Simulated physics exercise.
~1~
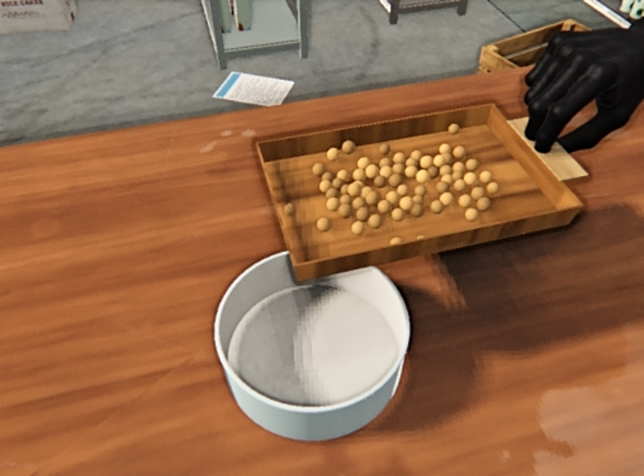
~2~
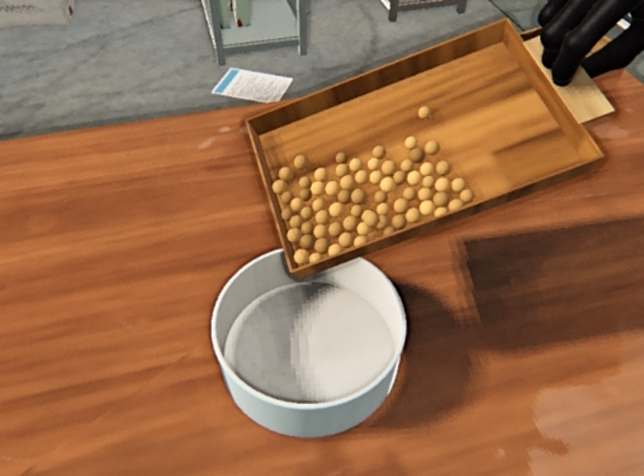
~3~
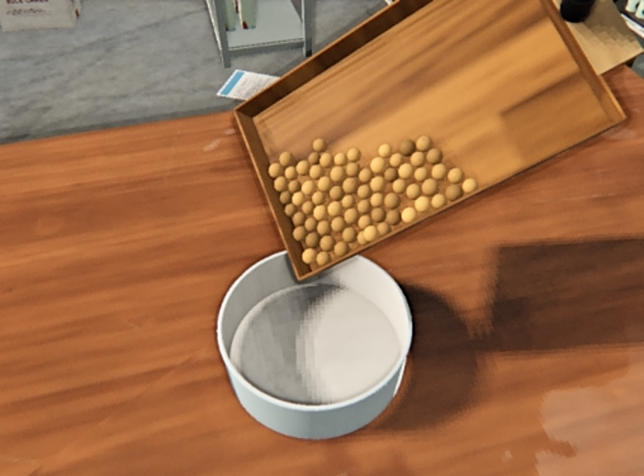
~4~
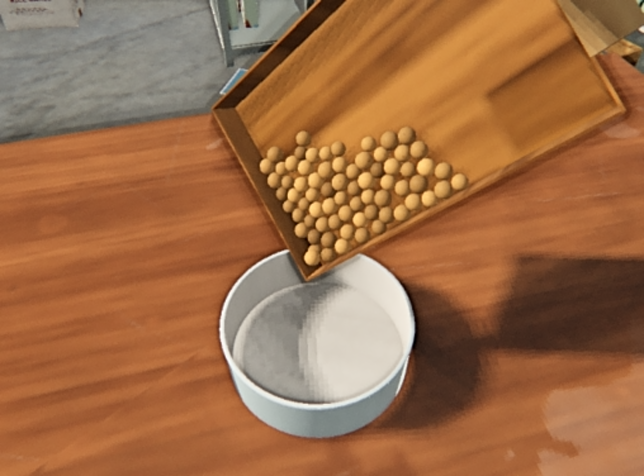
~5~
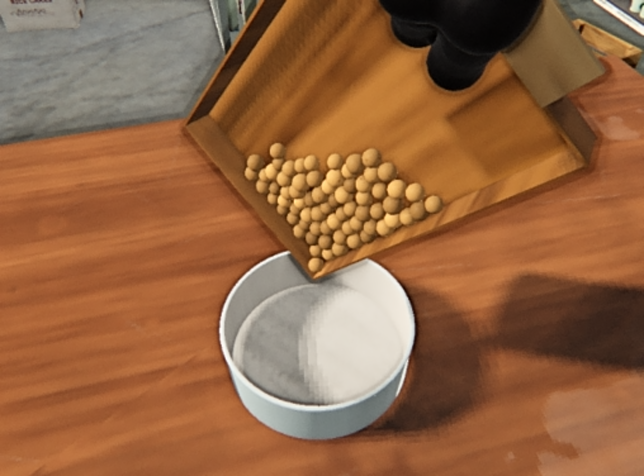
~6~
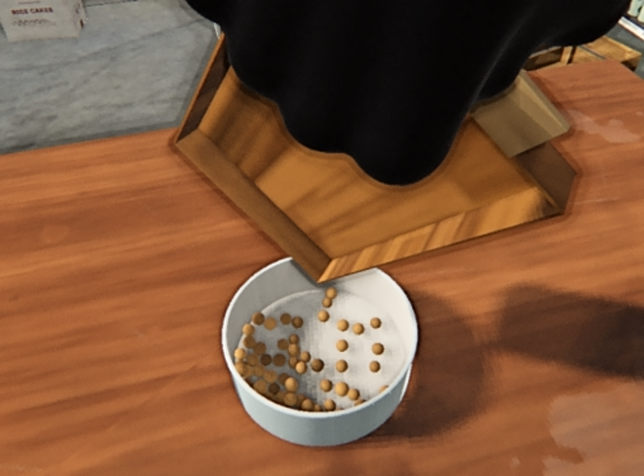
The clip opens on a wooden table where a black-gloved hand at the right holds a shallow wooden tray of small round beads above a round, pale, open pot. The tray begins to tip, and the beads roll toward its lower left corner, just over the pot. As the tilt steepens, they bunch tightly against the edges there, and none fall out. The dark glove comes into view over the tray as it tips further still. Finally the beads spill down into the pot, scattering across its bottom, while the emptied tray remains steeply tilted above.
